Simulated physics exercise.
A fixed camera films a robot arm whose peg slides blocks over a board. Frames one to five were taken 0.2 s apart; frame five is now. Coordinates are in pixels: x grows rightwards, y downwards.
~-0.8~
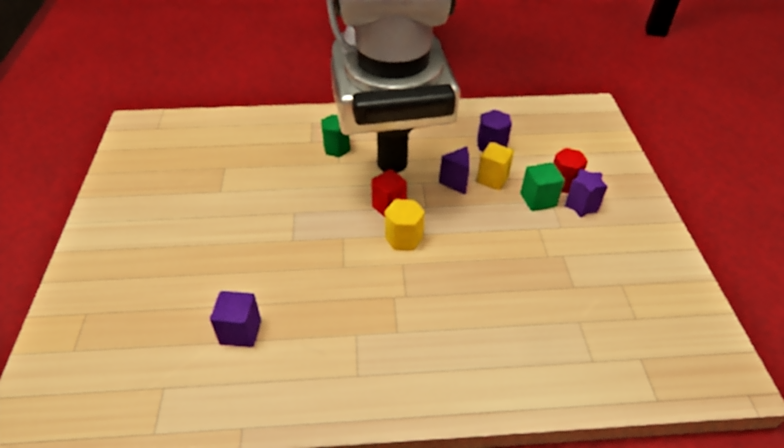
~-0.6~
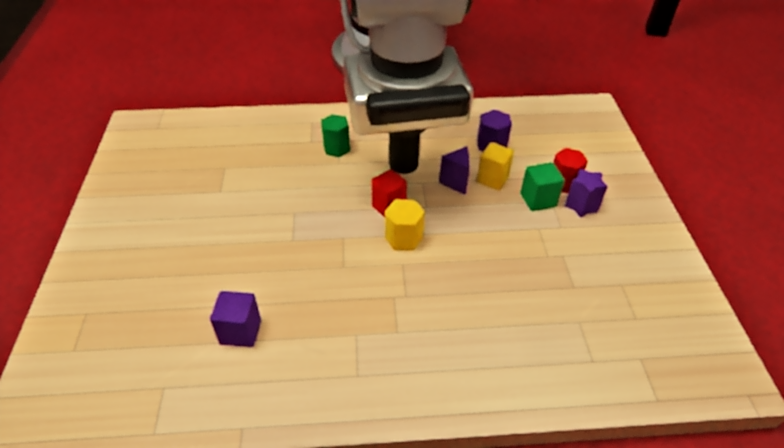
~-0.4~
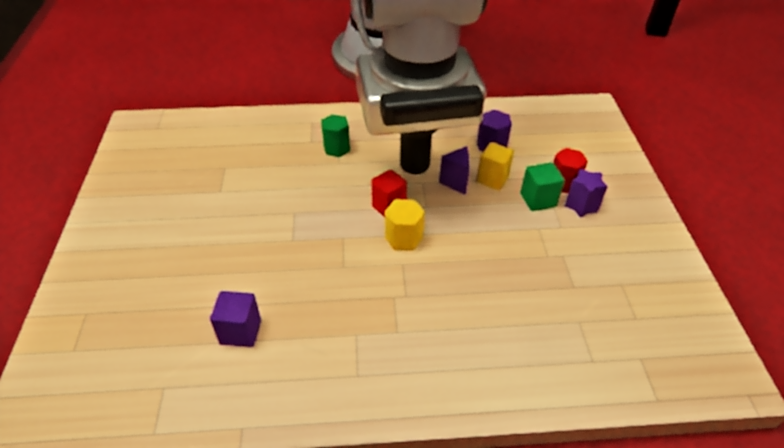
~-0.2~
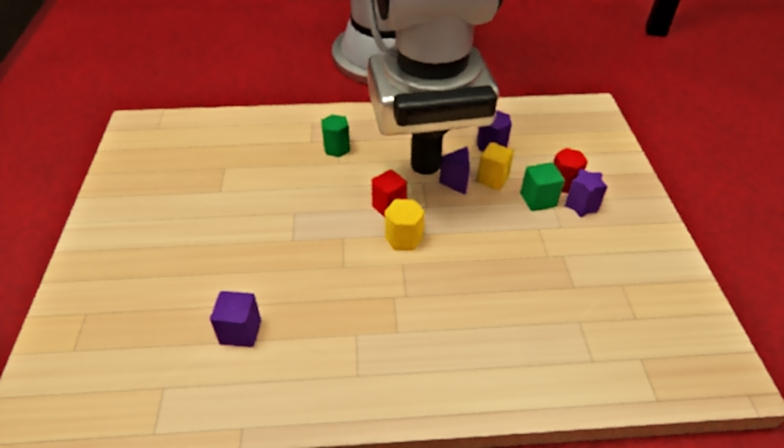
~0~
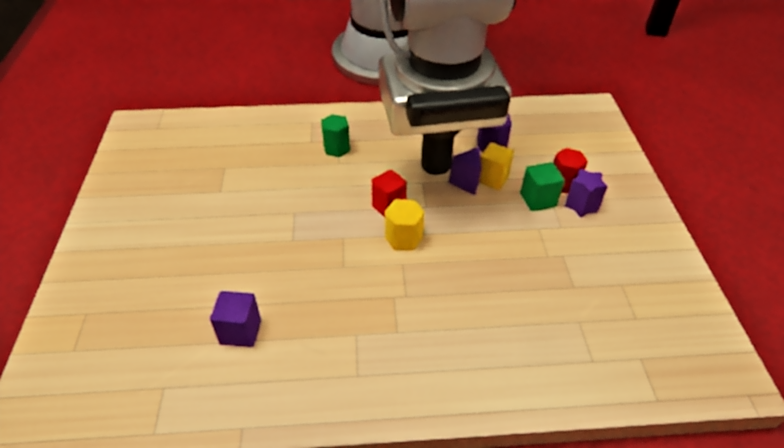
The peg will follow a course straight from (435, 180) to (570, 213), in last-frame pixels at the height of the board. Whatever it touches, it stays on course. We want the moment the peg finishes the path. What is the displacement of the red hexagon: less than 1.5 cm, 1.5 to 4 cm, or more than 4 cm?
1.5 to 4 cm.
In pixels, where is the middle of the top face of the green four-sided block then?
It should be at (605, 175) by then.
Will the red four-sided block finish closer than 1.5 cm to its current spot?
Answer: Yes.
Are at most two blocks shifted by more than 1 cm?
Answer: No.
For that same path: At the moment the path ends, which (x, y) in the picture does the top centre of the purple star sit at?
The middle of the upper face of the purple star will lie at about (637, 187) in the picture.
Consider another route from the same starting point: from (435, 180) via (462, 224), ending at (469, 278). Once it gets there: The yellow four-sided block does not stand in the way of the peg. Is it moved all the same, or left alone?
Not moved.
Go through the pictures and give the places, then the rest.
In the first picture, peg tip (392, 165); block tops, red four-sided block (389, 180); purple triangular block (459, 156); green four-sided block (546, 173); red hexagon (572, 157); purple star (591, 179).
In the second picture, peg (404, 165); blocks unchanged.
In the third picture, peg (415, 166); blocks unchanged.
In the fourth picture, peg (425, 166); blocks unchanged.
In the fifth picture, peg (436, 166); red four-sided block (389, 180); purple triangular block (470, 157); green four-sided block (546, 173); red hexagon (572, 157); purple star (591, 179).
On the path given first. One third of the way, peg (481, 176); purple triangular block (516, 163), turned 20° anticlockwise.
Two thirds of the way, peg (527, 187); purple triangular block (549, 164), turned 95° anticlockwise; green four-sided block (574, 171), turned 45° clockwise; red hexagon (588, 156), turned 50° anticlockwise; purple star (604, 183).
At the end, peg (575, 199); red four-sided block in place; purple triangular block (567, 165), turned 135° anticlockwise; green four-sided block (605, 175); red hexagon (592, 155), turned 70° anticlockwise; purple star (637, 187).
